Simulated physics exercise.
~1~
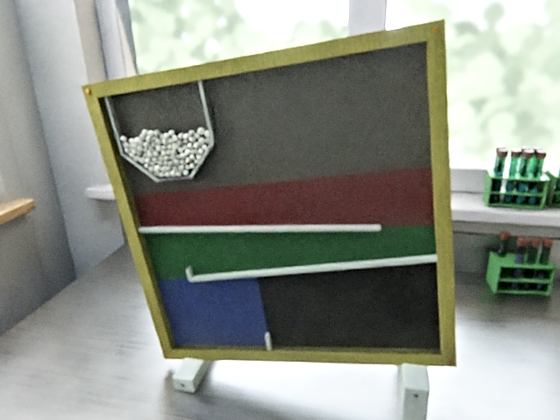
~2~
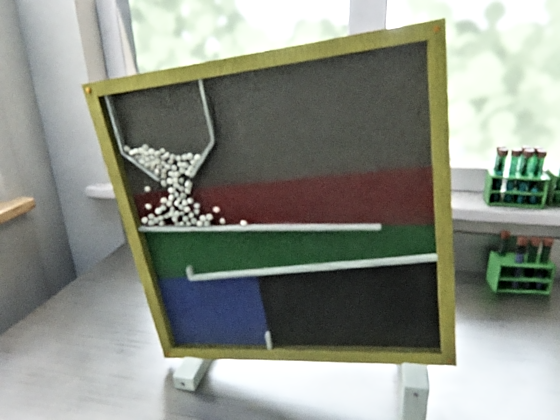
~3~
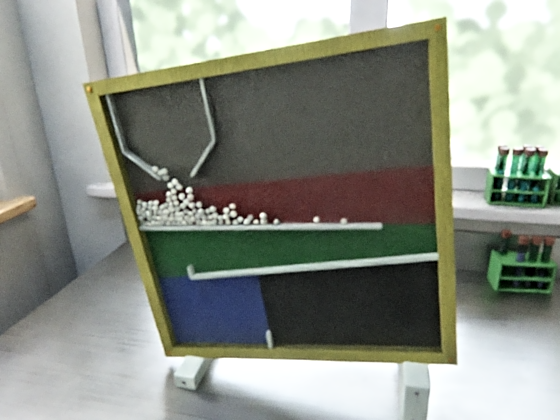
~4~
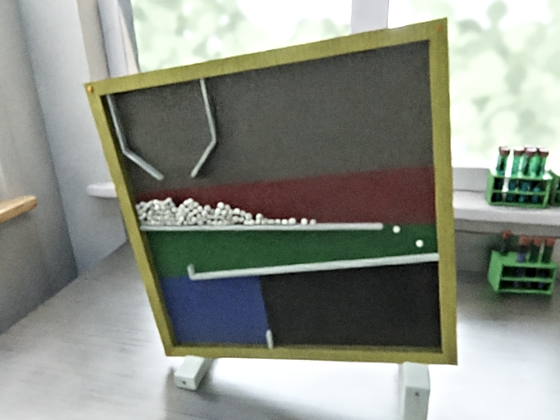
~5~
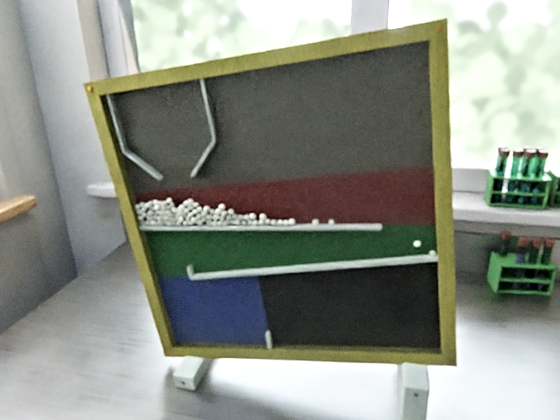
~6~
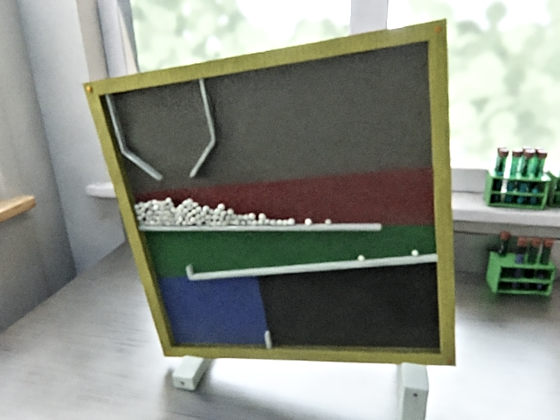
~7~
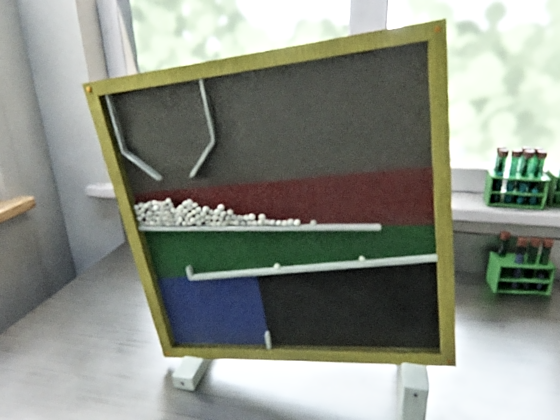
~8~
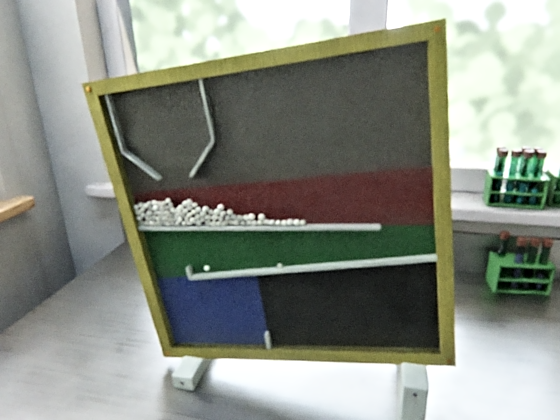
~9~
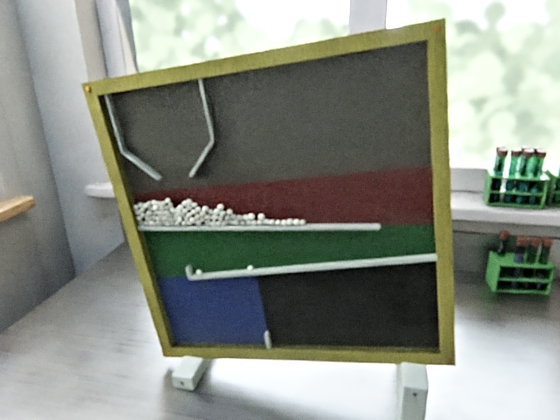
Small white beads rest in a funnel at the upper left of a tilted, yellow-framed box on a pale counter by a window, seen from the front by a slightly swaying camera. Behind them are dark grey, red, green, blue and black areas crossed by two pale ledges, with green tube racks at right. The beads pour through the opening onto the upper ledge and heap against the left wall, spreading rightward. A few roll off its right end, drop to the lower ledge and roll left. They stop by its raised left tip, while nearly all remain piled in red.
